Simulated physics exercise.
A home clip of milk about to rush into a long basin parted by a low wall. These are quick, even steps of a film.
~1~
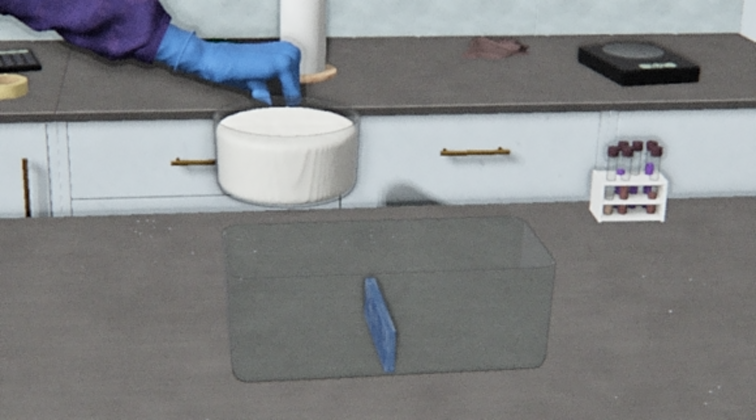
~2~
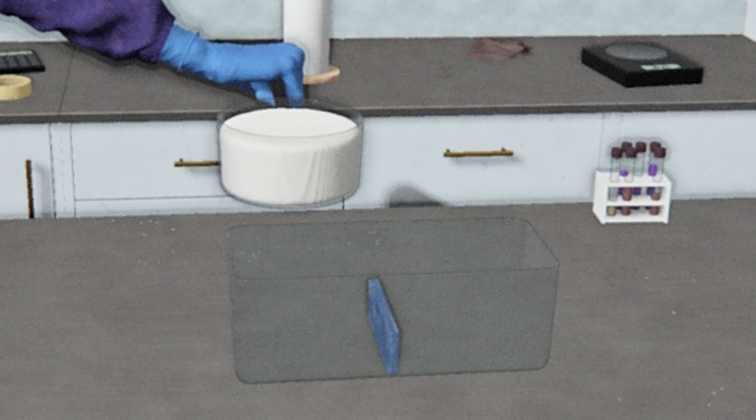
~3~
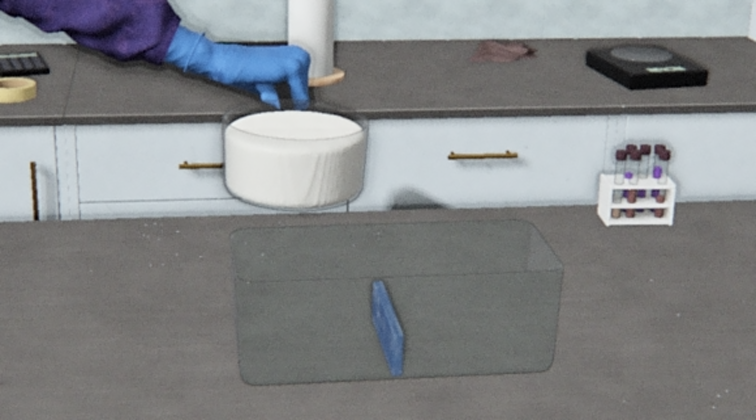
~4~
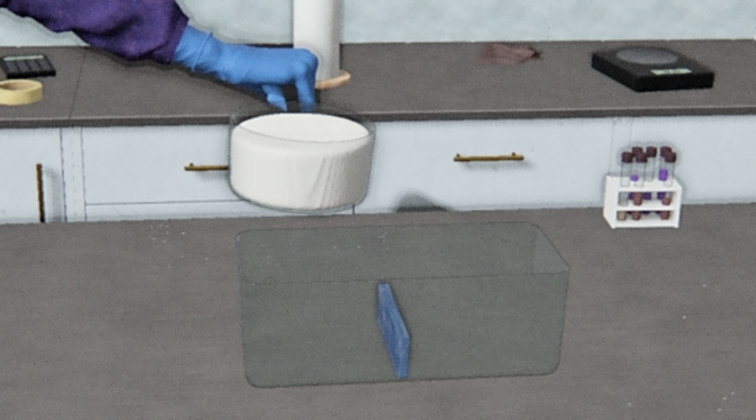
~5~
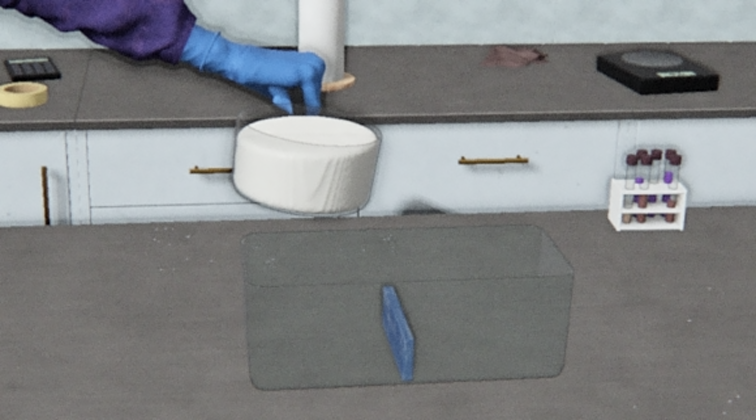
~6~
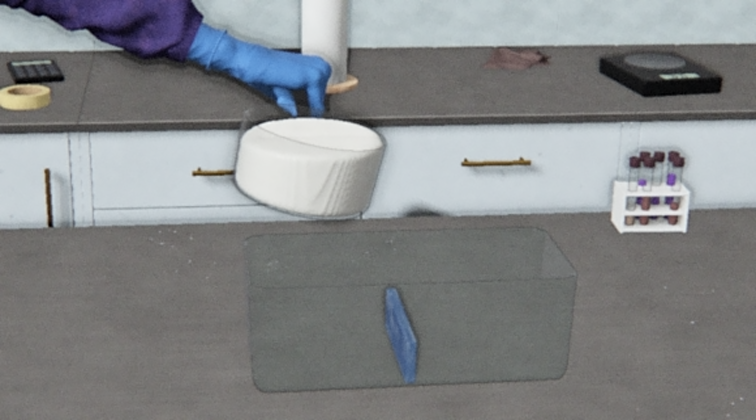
A blue-gloved hand in a purple sleeve holds a clear round container of white milk above a grey laboratory bench, seen from the front and slightly above. Below it sits a long transparent basin with a low blue wall inside, while a white rack of tubes, a black device and pale drawers lie behind. The container gradually tilts rightward as the view drifts slightly left.
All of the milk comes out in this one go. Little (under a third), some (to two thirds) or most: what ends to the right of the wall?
It comes to above two thirds.
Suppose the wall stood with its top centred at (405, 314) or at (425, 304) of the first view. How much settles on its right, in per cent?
In turn 55 and 40 in a hundred.
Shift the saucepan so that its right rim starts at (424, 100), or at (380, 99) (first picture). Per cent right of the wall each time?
The first gives 95 %, the second 95 %.
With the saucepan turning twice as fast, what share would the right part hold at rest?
About 80 per cent.
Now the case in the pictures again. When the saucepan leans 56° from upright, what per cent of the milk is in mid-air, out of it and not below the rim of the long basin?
Near 20 %.
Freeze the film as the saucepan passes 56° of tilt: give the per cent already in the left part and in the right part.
The left part 0 per cent, the right part 15.
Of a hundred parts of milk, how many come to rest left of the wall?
About 20 per cent.
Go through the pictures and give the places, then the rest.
In the first frame, tilt 0°; pouring edge (358, 116); surface from (217, 127) to (356, 124); the long basin's rim runs from (226, 253) to (540, 242); the wall's top is at (380, 305).
In the second frame, tilt 0°; pouring edge (362, 118); surface from (221, 128) to (359, 126).
In the third frame, tilt 2°; pouring edge (367, 122); surface from (225, 131) to (363, 128).
In the fourth frame, tilt 4°; pouring edge (374, 127); surface from (232, 132) to (371, 131).
In the fifth frame, tilt 8°; pouring edge (380, 134); surface from (238, 136) to (377, 135).
In the sixth frame, tilt 12°; pouring edge (384, 141); surface from (241, 139) to (382, 136).
A moment on, the saucepan is tipped part way and 61 per cent is still to pour, 1 is left of the wall and 16 right of it.
Next, the saucepan is tipped on its side and 17 per cent is still to pour, 4 is left of the wall and 72 right of it.
Then the saucepan is tipped on its side and 3 per cent is still to pour, 14 is left of the wall and 82 right of it.
Later the saucepan is tipped on its side and 0 per cent is still to pour, 17 is left of the wall and 82 right of it.
Finally, 18 per cent lies left of the wall, 82 right of it and 0 outside.
